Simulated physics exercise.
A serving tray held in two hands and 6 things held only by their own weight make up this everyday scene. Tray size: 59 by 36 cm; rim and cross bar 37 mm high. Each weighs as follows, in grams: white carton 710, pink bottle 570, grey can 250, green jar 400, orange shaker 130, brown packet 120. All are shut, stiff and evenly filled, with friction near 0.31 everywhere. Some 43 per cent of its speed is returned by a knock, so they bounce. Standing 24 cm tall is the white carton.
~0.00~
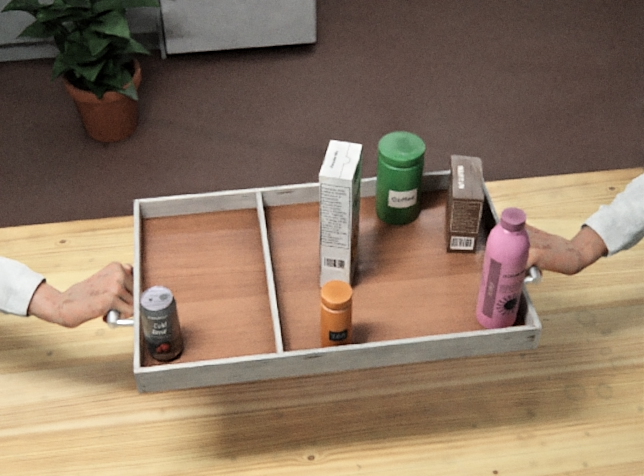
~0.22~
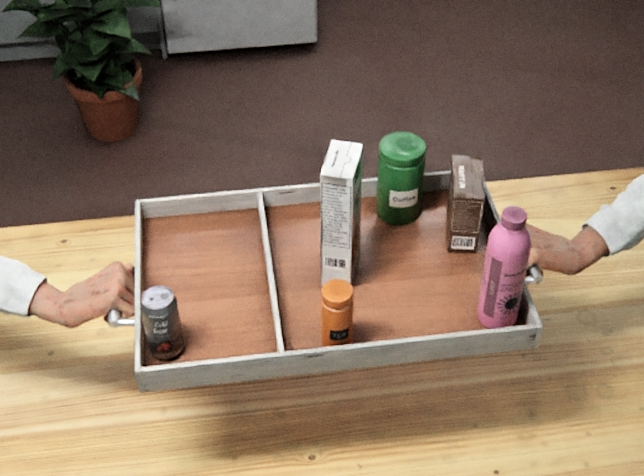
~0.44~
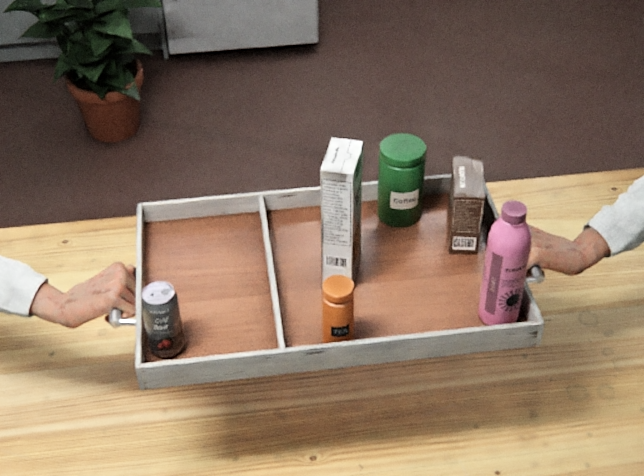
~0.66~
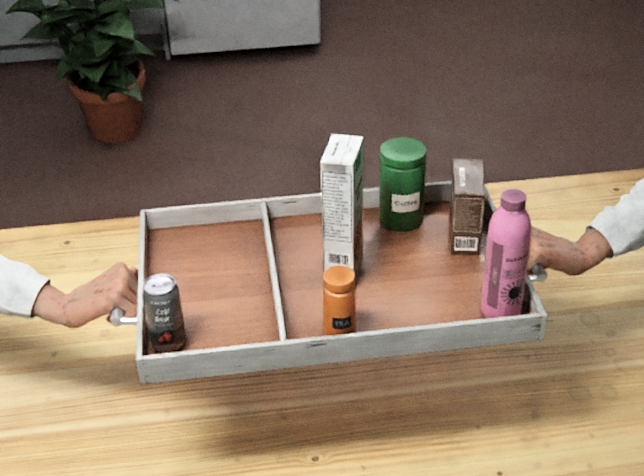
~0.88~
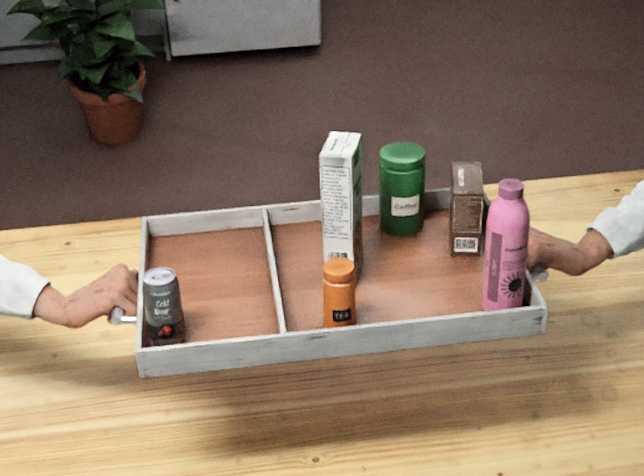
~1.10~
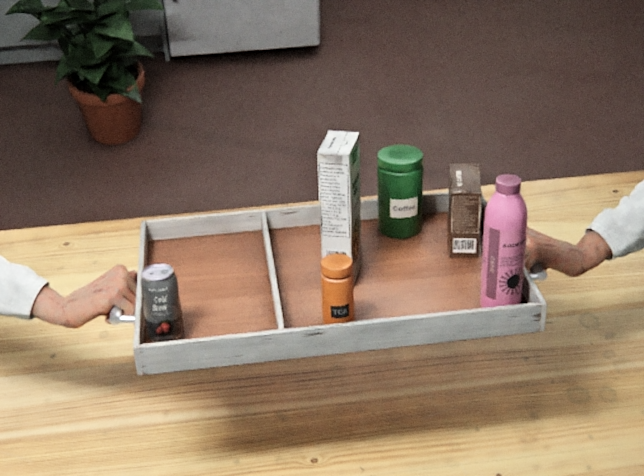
At the start, two hands hold a divided wooden tray level above a table, with a grey can left of the divider and a white carton, bottle, jar, shaker and brown packet right of it. The tray then gradually tilts, its far edge dipping and near edge rising, while the items keep their places.
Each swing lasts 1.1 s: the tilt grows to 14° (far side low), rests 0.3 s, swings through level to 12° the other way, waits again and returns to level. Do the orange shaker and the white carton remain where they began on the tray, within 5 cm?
The orange shaker does; the white carton does.
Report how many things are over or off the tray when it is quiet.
Count: 0.
By 1.90 s, tray at 7°, far edge down.
By 2.40 s, tray at 10°, near edge down.
By 3.60 s, tray at 3°, near edge down.
When it is over (4.5 s), all 6 within 5 cm of the start. End places, in pixels of the last picture, orange shaker near (340, 322), white carton near (344, 220).
